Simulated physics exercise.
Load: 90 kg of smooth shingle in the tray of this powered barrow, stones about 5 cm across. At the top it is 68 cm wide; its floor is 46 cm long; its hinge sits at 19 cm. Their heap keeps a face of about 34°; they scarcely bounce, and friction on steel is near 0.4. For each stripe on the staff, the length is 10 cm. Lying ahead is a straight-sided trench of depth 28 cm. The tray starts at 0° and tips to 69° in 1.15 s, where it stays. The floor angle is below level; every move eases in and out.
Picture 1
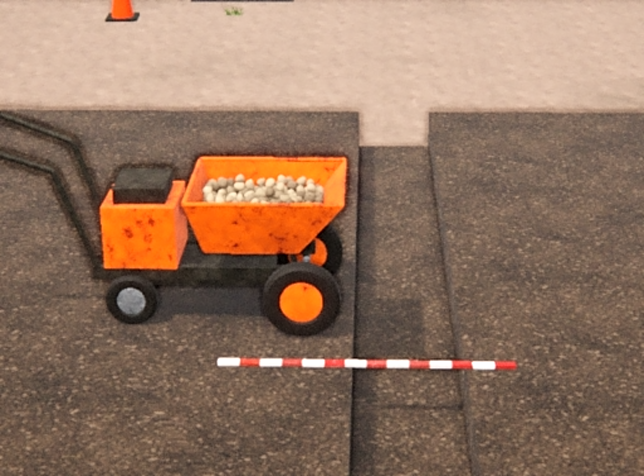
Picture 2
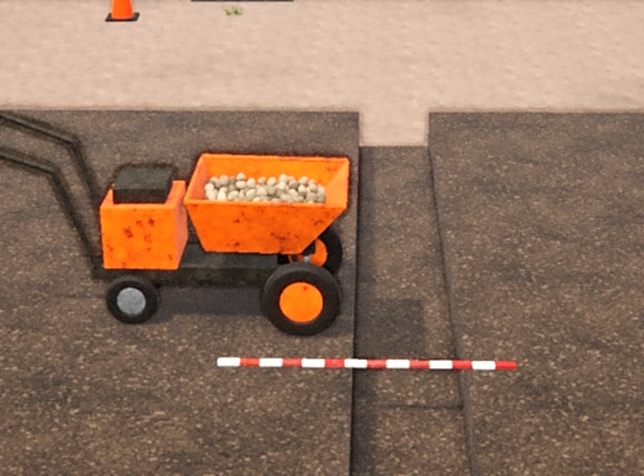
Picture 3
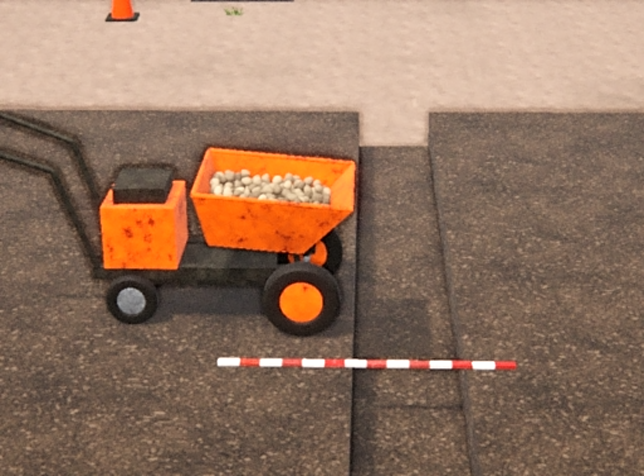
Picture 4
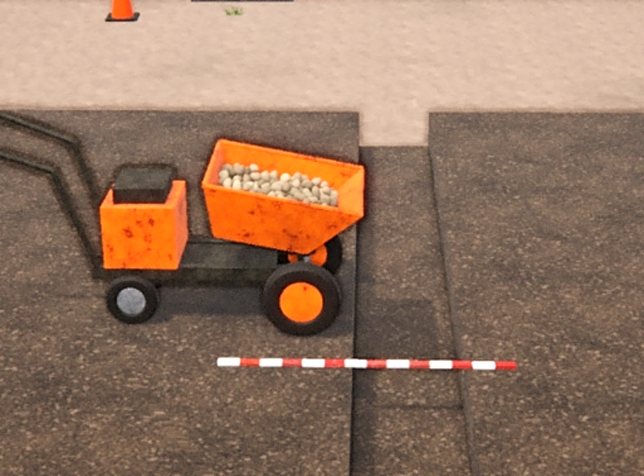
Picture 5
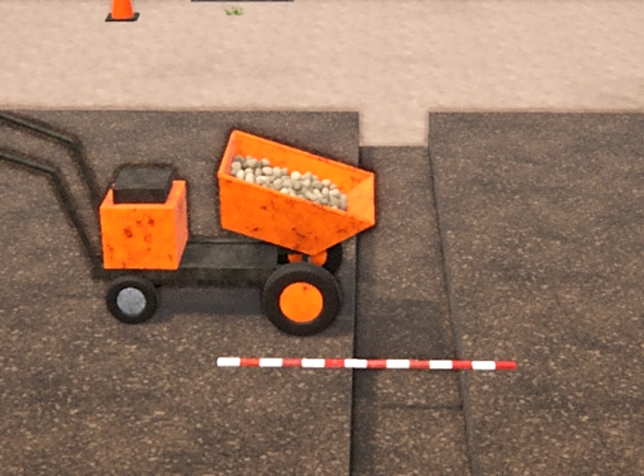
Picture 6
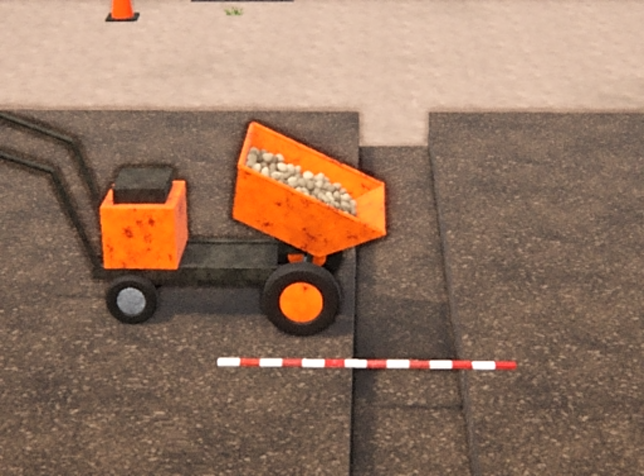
At the start, a small orange dumper stands on dark ground beside a trench, its tray of pale stones level. The tray then slowly tilts forward, its left end rising and its right lip lowering over the trench edge, while the stones stay heaped inside and the wheels remain still.
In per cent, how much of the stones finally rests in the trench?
Roughly 74 per cent of them.
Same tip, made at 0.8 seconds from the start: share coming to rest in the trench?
65 %.
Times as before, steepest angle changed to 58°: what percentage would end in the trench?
It would be close to 75 percent.
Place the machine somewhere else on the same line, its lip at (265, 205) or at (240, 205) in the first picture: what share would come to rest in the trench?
First place roughly 100%, second roughly 80%.
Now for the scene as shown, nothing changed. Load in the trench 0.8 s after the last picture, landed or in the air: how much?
Some 35 per cent.
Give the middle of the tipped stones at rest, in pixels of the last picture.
Somewhere around (440, 347) in the last picture.
Then, 0.4 s after the last picture the floor is at 58°, 100 % in the tray; the foremost stones are at (403, 259).
Then, 0.8 s after the last picture the floor is at 69°, 58 % in the tray, 33 % in the trench, 9 % past the trench; the foremost stones are at (486, 308).
Then, 1.1 s after the last picture the floor is at 69°, 17 % in the tray, 57 % in the trench, 26 % past the trench; the foremost stones are at (571, 324).
Then, 3.1 s after the last picture the floor is at 69°, 0 % in the tray, 74 % in the trench, 26 % past the trench; the foremost stones are at (630, 331).
